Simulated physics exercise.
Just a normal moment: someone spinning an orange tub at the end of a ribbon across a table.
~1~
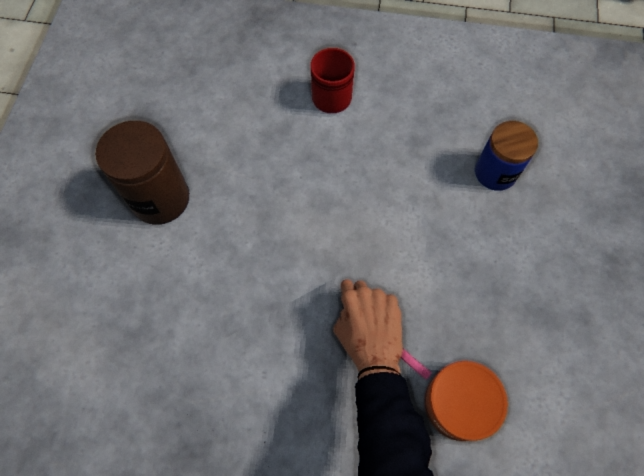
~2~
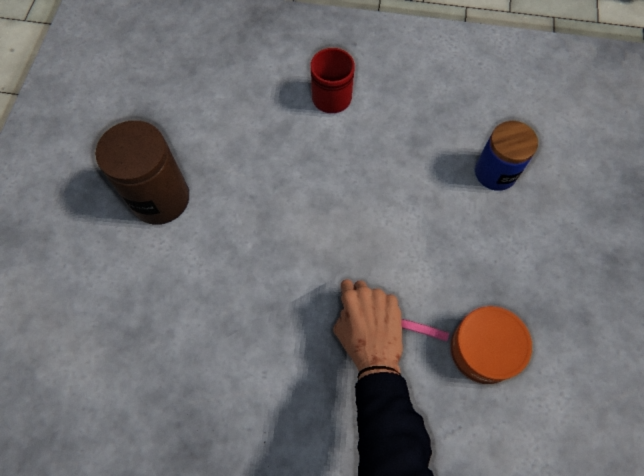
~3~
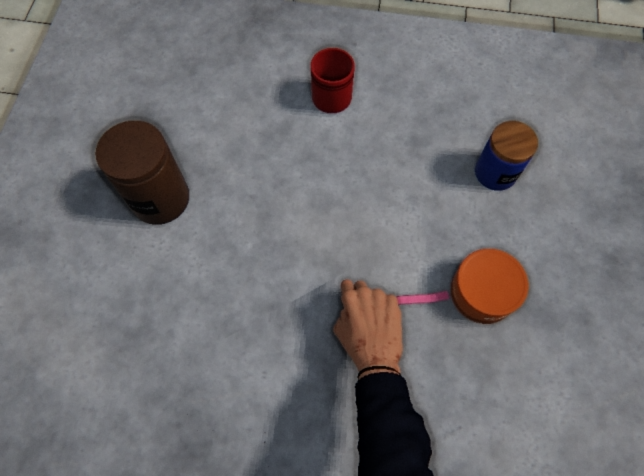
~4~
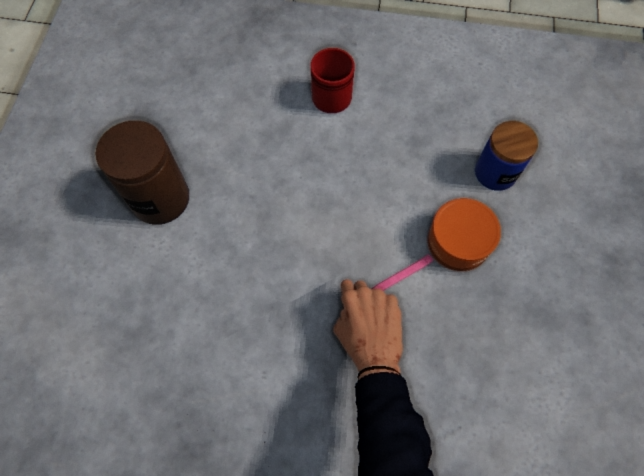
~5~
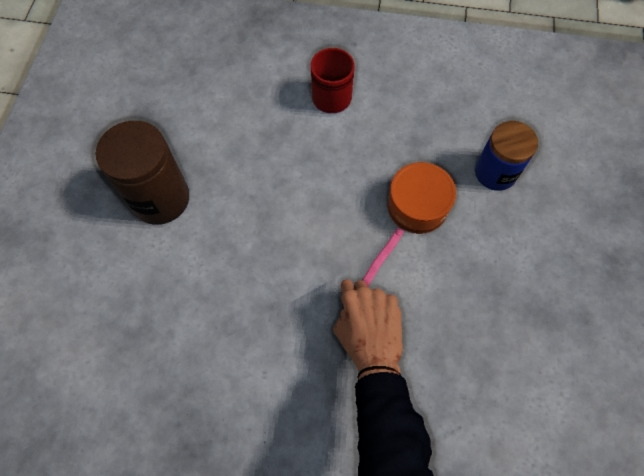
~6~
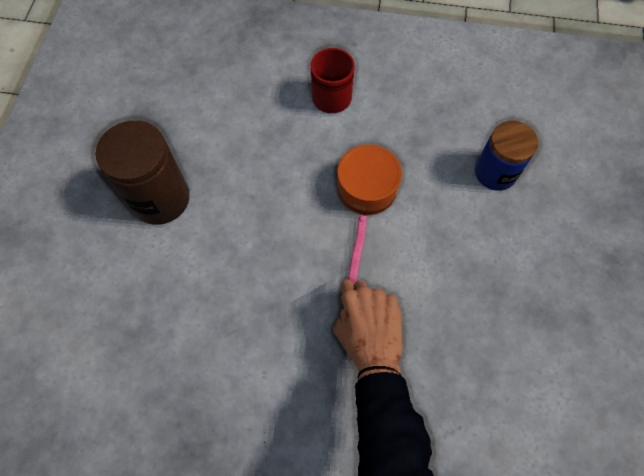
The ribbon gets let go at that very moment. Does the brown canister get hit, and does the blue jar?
Result: The brown canister will receive an impact; the blue jar will receive no impact.
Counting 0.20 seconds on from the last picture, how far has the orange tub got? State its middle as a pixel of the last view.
(217, 170).
Then, 0.08 s after the last picture, tub near (261, 179).
Then, 0.20 s after the last picture, tub near (217, 170); brown canister pushed aside.
At rest, tub near (220, 167); brown canister pushed aside. The brown canister gets hit and the blue jar escapes it.
